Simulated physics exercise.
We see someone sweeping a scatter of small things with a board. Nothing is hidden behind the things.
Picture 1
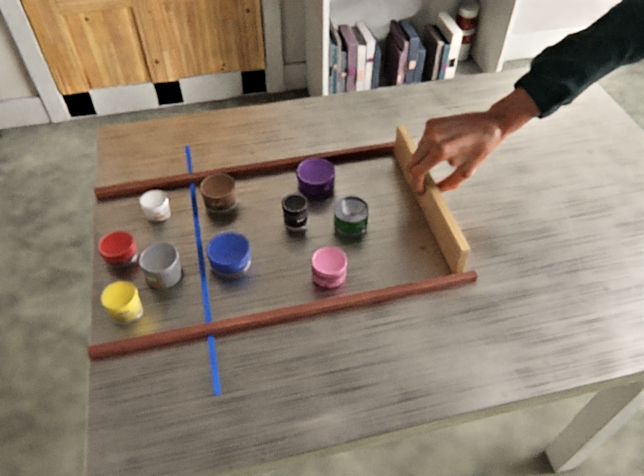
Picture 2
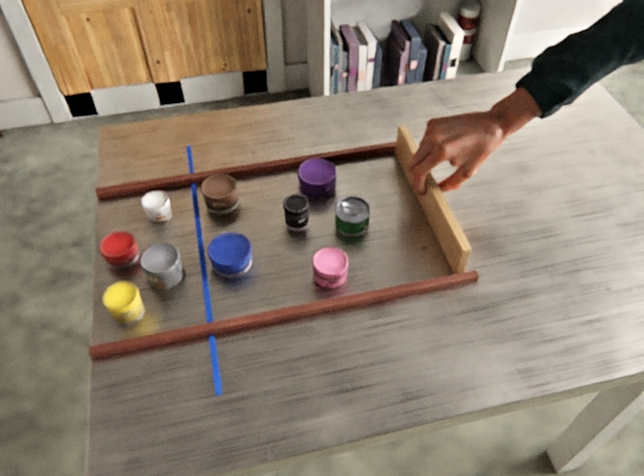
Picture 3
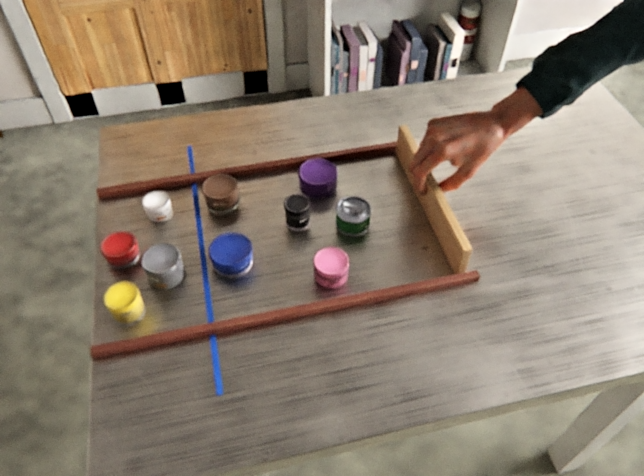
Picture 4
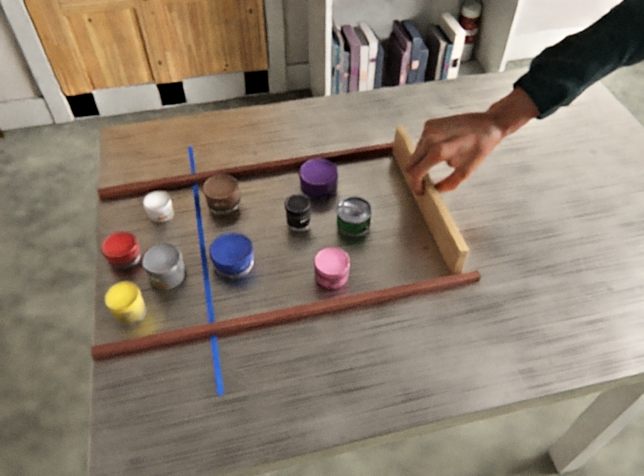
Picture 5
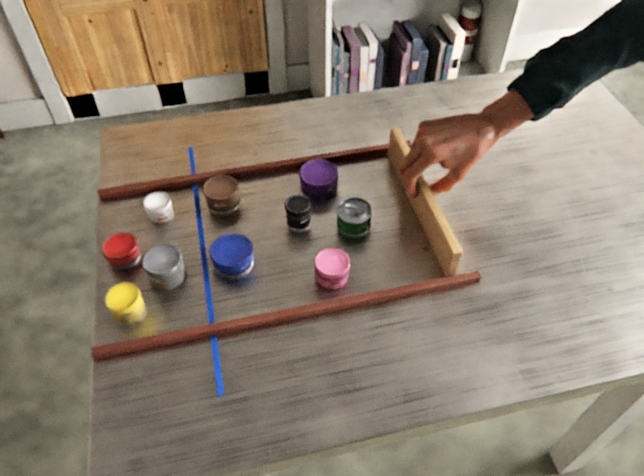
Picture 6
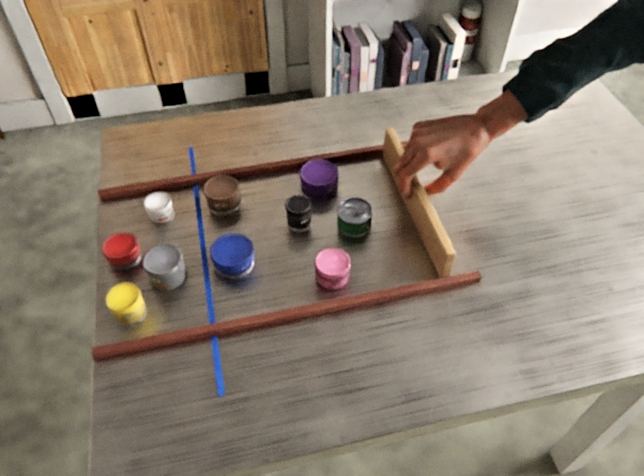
A hand held a wooden board upright between two reddish rails, then slid it slightly left toward the colourful little pots, which stayed where they were on both sides of a blue tape line.
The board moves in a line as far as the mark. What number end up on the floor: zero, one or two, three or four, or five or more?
Here the number that fall off is zero.
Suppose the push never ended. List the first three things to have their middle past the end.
In order: The white tin, then the brown tin, then the grey tub.
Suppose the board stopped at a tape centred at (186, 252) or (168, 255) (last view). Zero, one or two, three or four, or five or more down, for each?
For each place: Either one or two; 1 or 2.
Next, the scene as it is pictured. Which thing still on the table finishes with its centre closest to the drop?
Foremost is the white tin.
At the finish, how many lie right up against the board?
In contact: 5.
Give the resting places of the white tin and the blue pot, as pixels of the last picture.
The white tin at (108, 219), the blue pot at (184, 279).
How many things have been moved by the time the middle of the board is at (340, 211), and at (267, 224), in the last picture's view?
By then 3, and 6.
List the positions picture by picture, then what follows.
In the first picture, red tin (118, 249); yellow pot (123, 303); white tin (156, 206); board (427, 194); tape (200, 247).
In the second picture, yellow pot (124, 304); purple tub (317, 178).
In the third picture, white tin (158, 207); green tin (353, 216).
In the fourth picture, red tin (121, 250); grey tub (165, 267).
In the fifth picture, yellow pot (126, 304); brown tin (222, 195).
In the sixth picture, red tin (122, 251); yellow pot (127, 305); white tin (160, 208); board (415, 198); tape (203, 249).
A little later, none off yet; red tin at rest near (122, 251); yellow pot at rest near (127, 305); white tin at rest near (160, 208).
When it is over, the number that fall off is zero.
